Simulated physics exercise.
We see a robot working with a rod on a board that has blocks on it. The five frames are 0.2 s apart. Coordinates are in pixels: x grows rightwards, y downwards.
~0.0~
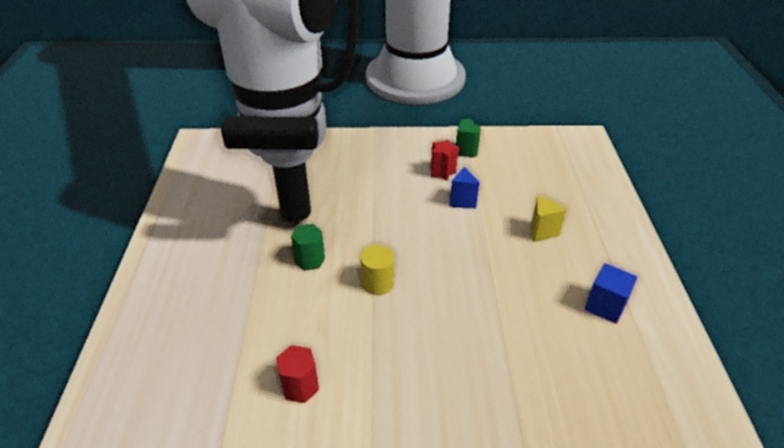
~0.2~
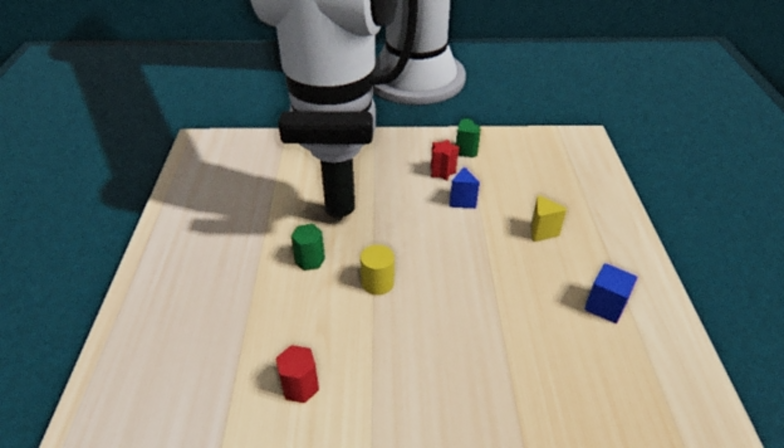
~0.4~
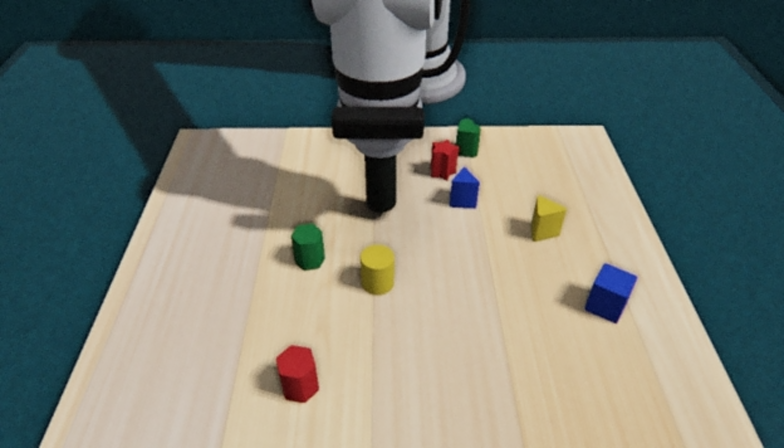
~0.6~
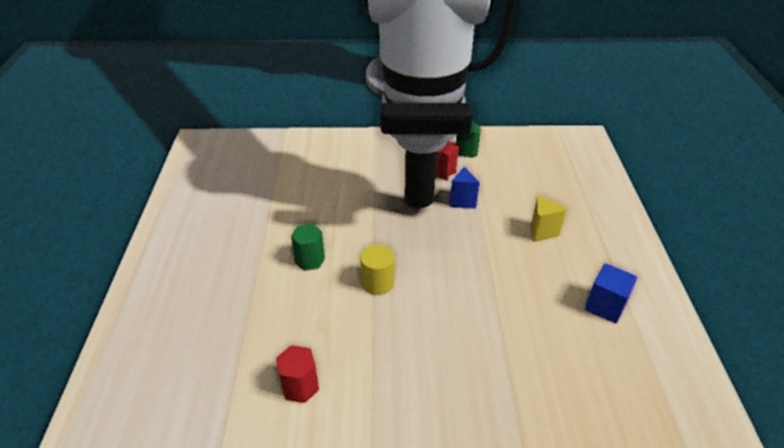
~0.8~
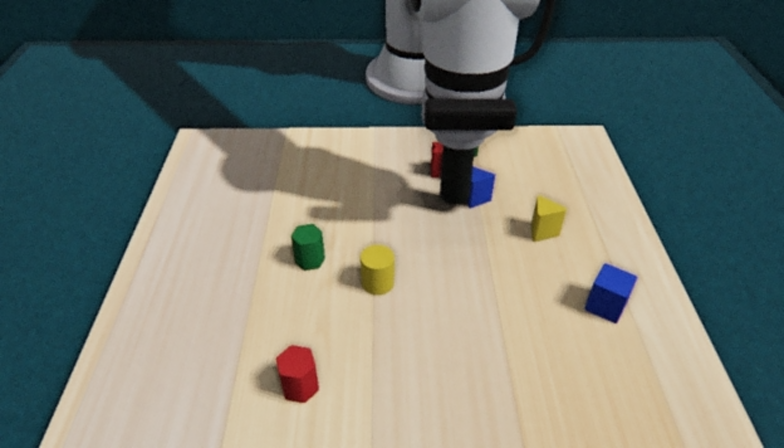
A robot arm holding a black rod swept steadily right across a wooden board scattered with colored blocks, passing behind the green and yellow ones, then nudged a blue three-sided block slightly right.
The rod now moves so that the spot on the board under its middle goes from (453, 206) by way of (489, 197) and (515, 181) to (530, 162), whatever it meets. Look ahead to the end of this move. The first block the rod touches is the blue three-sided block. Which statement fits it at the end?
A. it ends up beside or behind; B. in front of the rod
The correct letter is A.
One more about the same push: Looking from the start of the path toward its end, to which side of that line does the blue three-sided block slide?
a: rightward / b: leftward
I choose a.
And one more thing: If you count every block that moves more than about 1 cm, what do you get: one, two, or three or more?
The way I see it, the answer is one.
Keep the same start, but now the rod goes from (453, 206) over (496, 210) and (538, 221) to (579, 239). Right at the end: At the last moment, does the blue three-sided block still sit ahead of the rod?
The answer is no.
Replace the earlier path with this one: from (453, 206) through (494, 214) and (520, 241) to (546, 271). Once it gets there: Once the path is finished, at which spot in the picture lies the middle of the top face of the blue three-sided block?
At (499, 171).
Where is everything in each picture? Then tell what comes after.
Rod tip at (296, 212); block tops, red star block at (444, 147); blue three-sided block at (465, 176), in the first picture.
Rod at (340, 208); blocks unchanged, in the second picture.
Rod at (381, 203); blocks unchanged, in the third picture.
Rod at (419, 199); blocks unchanged, in the fourth picture.
Rod at (454, 195); red star block partly hidden; blue three-sided block at (479, 174), in the fifth picture.
On the path given first. One third of the way, rod at (491, 186); blue three-sided block at (514, 165), turned 25° anticlockwise.
Two thirds of the way, rod at (517, 171); blue three-sided block at (543, 154).
At the end, rod at (532, 151); red star block in place; blue three-sided block at (552, 151), turned 30° clockwise.
